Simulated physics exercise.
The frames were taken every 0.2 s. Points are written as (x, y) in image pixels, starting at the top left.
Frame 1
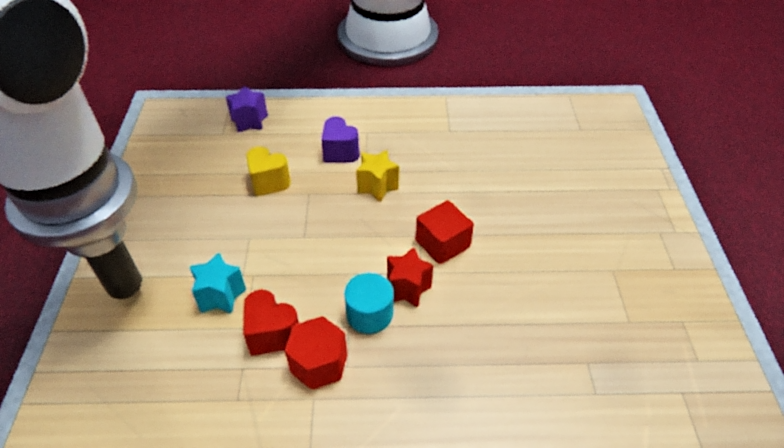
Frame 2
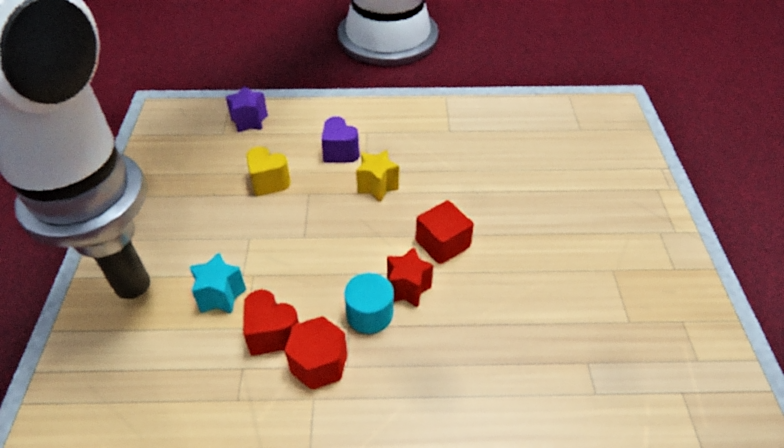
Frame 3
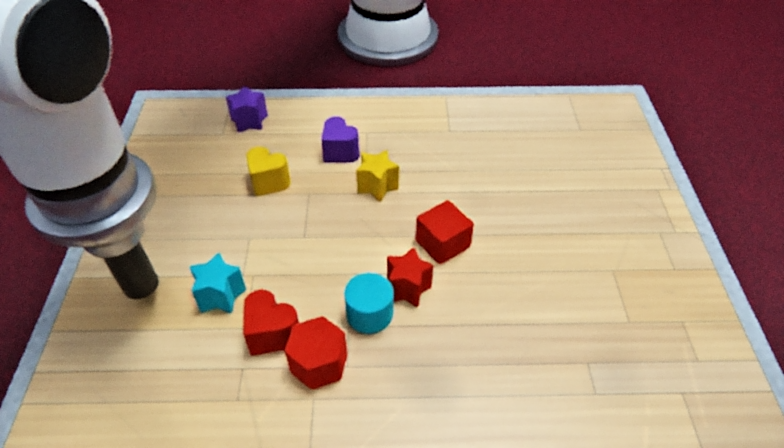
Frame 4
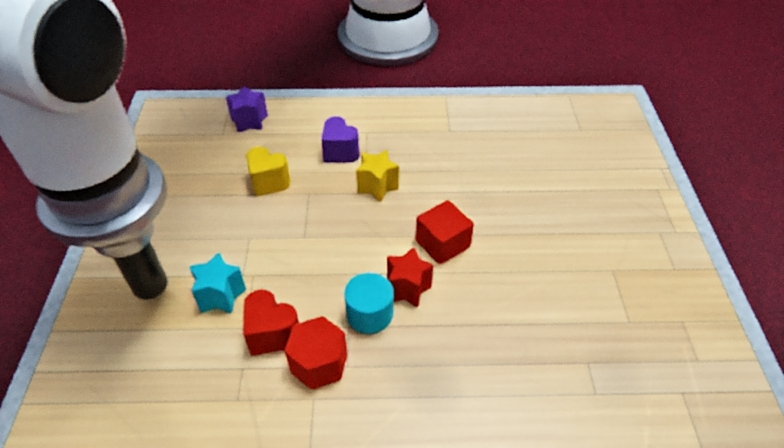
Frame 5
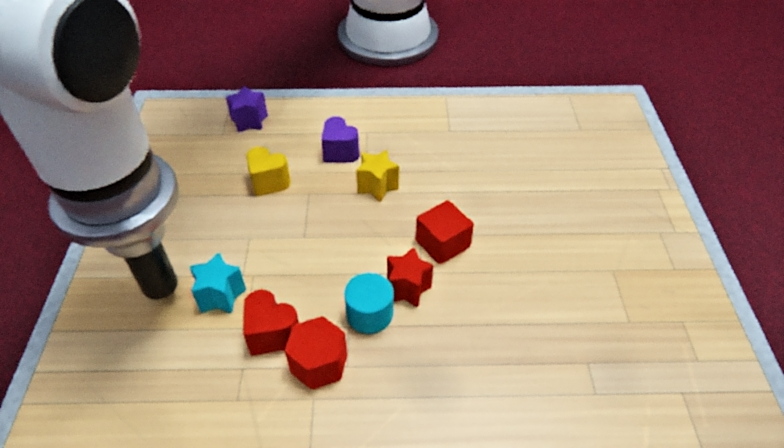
A white robot arm with a dark post slides slowly a short way rightward along the left side of a pale wooden board, nearing a turquoise star. Seen from above by a still camera, the board lies on dark red, with another robot base behind. Purple and yellow stars and hearts sit unmoving toward the back, while red blocks and a turquoise cylinder rest around the middle.
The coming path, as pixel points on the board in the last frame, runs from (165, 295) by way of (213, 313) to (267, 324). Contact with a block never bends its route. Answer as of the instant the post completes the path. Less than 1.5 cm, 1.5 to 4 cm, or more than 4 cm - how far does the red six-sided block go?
Range: 1.5 to 4 cm.
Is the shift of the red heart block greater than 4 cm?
The answer is no.
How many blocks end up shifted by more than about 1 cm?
My forecast: 3 or more.
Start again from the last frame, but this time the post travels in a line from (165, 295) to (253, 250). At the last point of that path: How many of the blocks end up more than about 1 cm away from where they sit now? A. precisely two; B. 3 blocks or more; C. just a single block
It's C.
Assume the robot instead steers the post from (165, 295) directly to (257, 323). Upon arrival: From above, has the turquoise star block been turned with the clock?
No, it doesn't check out.
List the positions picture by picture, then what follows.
In the first frame, post tip at (125, 286); block tops, turquoise star block at (212, 273); red heart block at (266, 312); red six-sided block at (315, 341); turquoise cylinder at (369, 291).
In the second frame, post at (133, 286); blocks unchanged.
In the third frame, post at (142, 286); blocks unchanged.
In the fourth frame, post at (151, 287); blocks unchanged.
In the fifth frame, post at (161, 287); turquoise star block at (212, 273); red heart block at (266, 312); red six-sided block at (315, 341); turquoise cylinder at (369, 291).
What follows on the original path. One third of the way, post at (193, 300); turquoise star block at (223, 272).
Two thirds of the way, post at (228, 309); turquoise star block at (245, 269), turned 45° anticlockwise.
At the end, post at (264, 315); turquoise star block at (252, 268), turned 75° anticlockwise; red heart block at (299, 314), turned 15° clockwise; red six-sided block at (336, 355), turned 15° clockwise; turquoise cylinder in place.
